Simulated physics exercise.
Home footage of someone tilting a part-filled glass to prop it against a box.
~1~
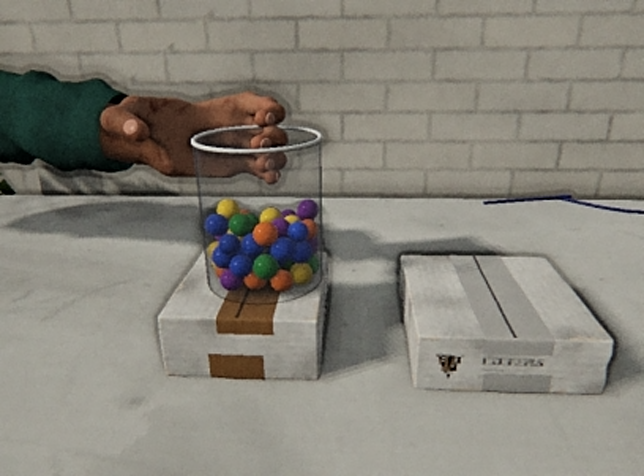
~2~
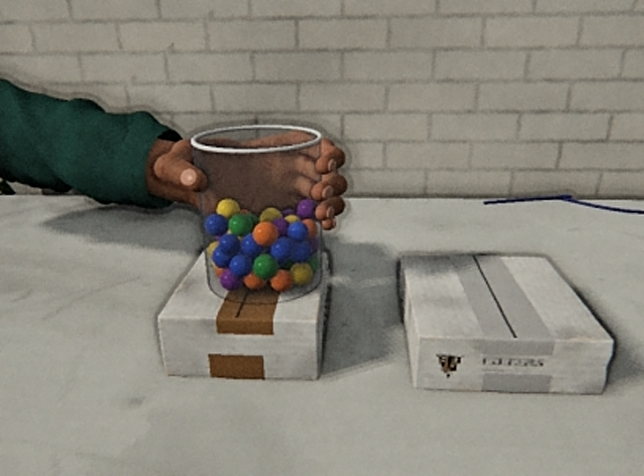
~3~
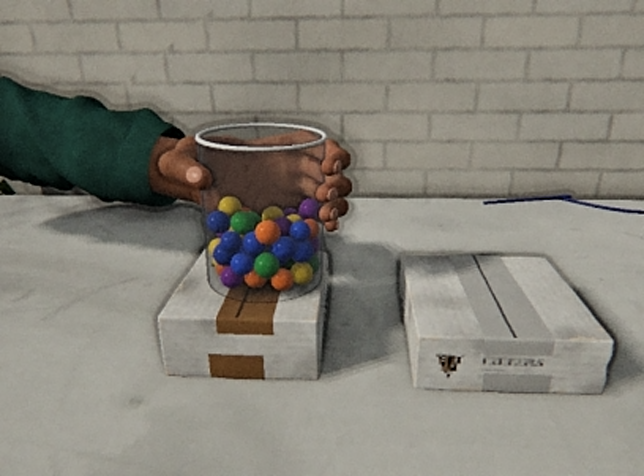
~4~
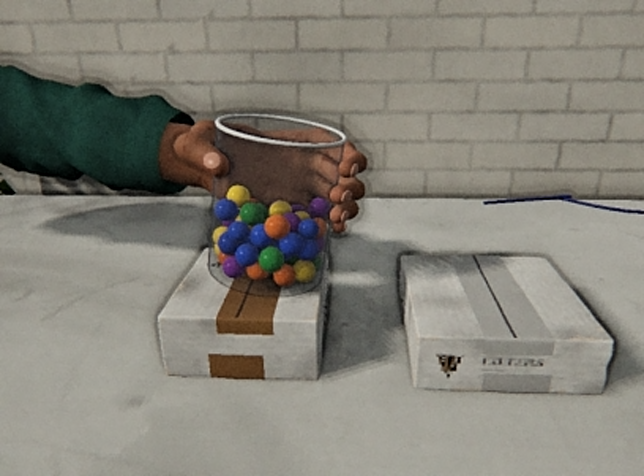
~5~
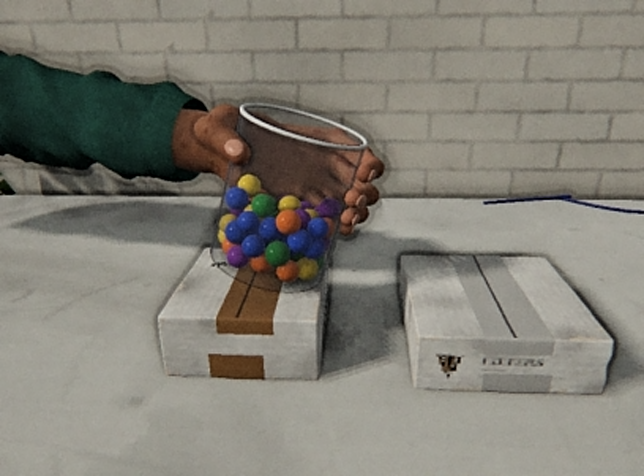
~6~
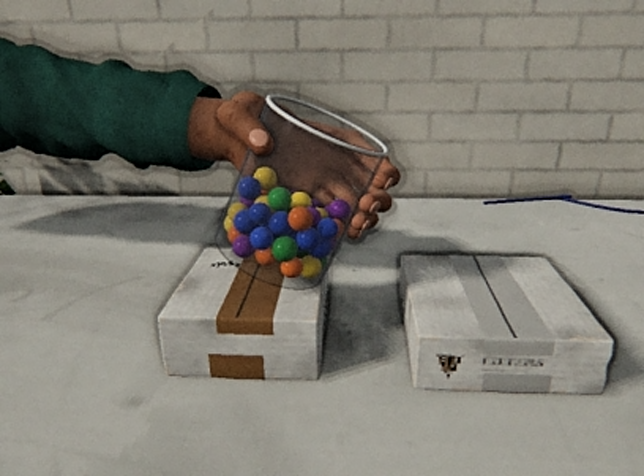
A clear glass partly filled with colorful balls stood on a white box until a green-sleeved person's hand gripped it from behind, shifted it slightly right and gradually tilted its rim to the right.
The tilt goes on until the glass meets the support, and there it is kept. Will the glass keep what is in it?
The load starts to leave.
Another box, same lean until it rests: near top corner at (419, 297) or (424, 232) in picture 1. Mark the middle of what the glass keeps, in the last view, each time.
The middle comes to rest at (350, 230) the first time and at (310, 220) the second time.
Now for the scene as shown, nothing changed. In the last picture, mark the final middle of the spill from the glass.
Roughly at (551, 282).
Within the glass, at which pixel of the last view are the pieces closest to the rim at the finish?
Looks like they settle around (465, 272) in the last picture.
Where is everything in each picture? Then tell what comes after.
Glass at (262, 210), half full of gumballs; box at (488, 315), its top below the glass's foot, in the first picture.
Glass at (262, 210), upright; rim at (320, 138); top of the contents at (280, 229), in the second picture.
Glass at (264, 209), upright; rim at (324, 138); box at (488, 315), in the third picture.
Glass at (274, 202), leaning 9°; rim at (344, 139); top of the contents at (252, 214), in the fourth picture.
Glass at (286, 197), leaning 17°; rim at (365, 144); box at (488, 315), in the fifth picture.
Glass at (298, 192), leaning 25°; rim at (386, 151); box at (488, 315), its top below the glass's foot, in the sixth picture.
Then, 0.62 s after the last picture, the glass leans 50°; everything is still inside.
Then, 1.29 s after the last picture, the glass leans 77°; everything is still inside.
Then, 2.08 s after the last picture, the glass rests on the box at 96°; about a quarter of the gumballs out of it.
By the end, the glass rests on the box at 96°; about two thirds of the gumballs out of it.
